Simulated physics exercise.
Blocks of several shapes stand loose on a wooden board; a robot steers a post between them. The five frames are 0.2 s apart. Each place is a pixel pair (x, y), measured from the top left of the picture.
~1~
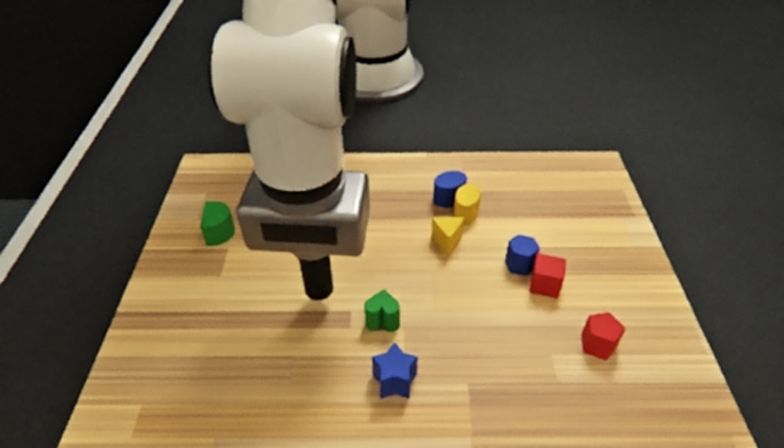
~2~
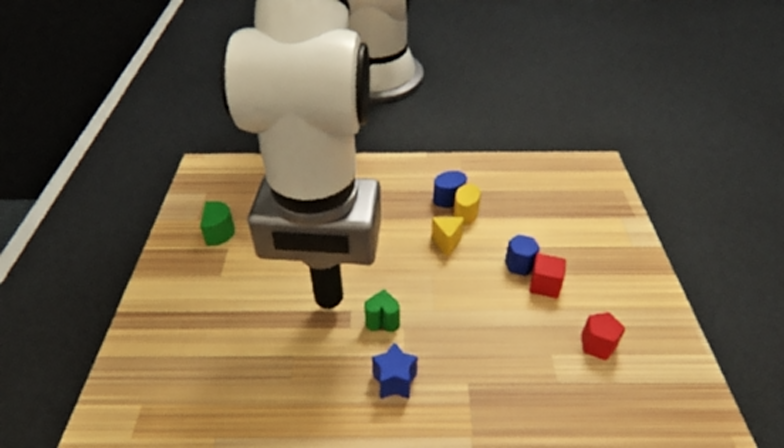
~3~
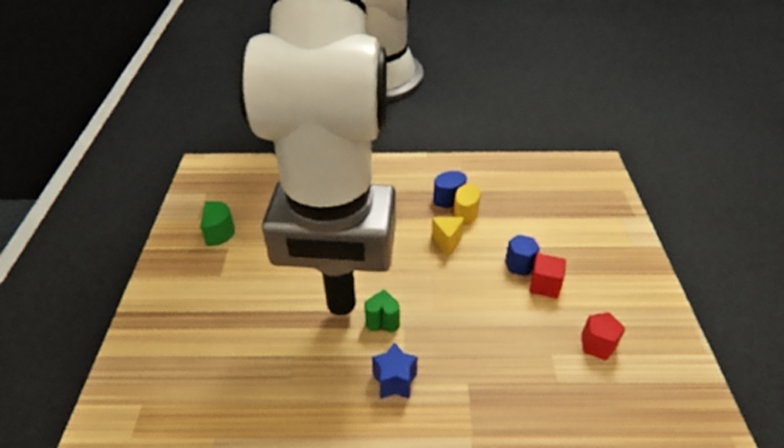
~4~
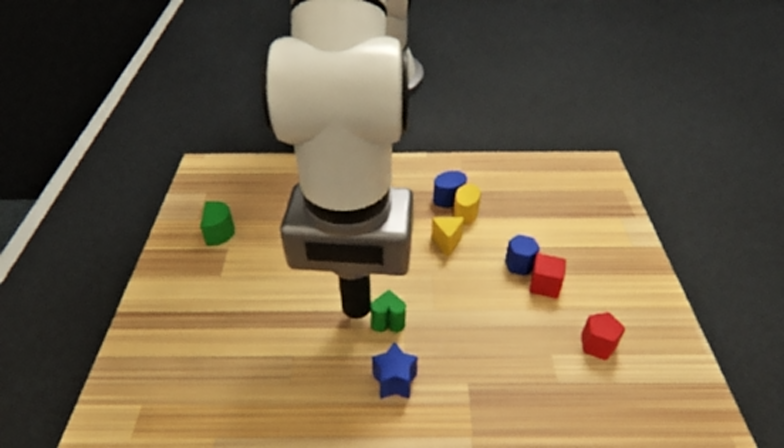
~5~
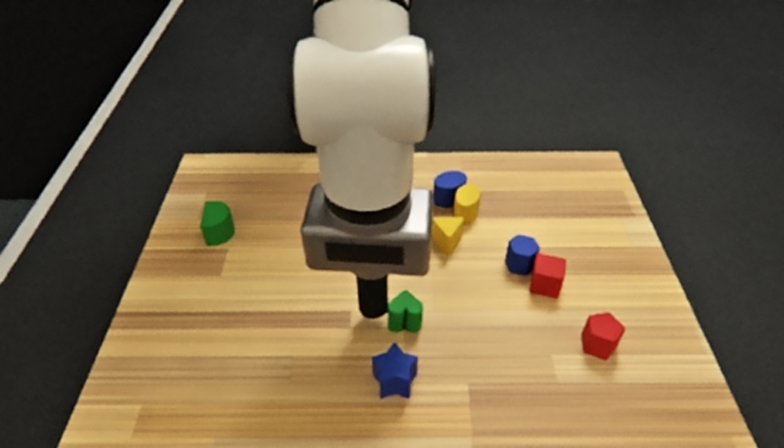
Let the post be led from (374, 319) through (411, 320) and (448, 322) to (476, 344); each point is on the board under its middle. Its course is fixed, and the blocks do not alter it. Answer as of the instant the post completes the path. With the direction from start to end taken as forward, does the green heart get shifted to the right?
Short answer: No.
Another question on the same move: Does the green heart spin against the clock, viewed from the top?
Yes, that is how it ends up.
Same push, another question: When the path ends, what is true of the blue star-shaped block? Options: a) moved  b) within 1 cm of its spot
b
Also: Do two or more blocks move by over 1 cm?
It seems not.
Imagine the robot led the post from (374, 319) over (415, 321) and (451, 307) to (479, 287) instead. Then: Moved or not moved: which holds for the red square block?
It is still on its spot.
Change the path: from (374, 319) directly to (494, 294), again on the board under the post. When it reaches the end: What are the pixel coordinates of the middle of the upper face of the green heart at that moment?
The centre of its top will be at (485, 304).
On the path given first. One third of the way, post at (412, 308); green heart at (444, 303).
Two thirds of the way, post at (450, 311); green heart at (483, 303), turned 15° anticlockwise.
At the end, post at (478, 333); blue star-shaped block not moved; green heart at (500, 310), turned 75° anticlockwise.
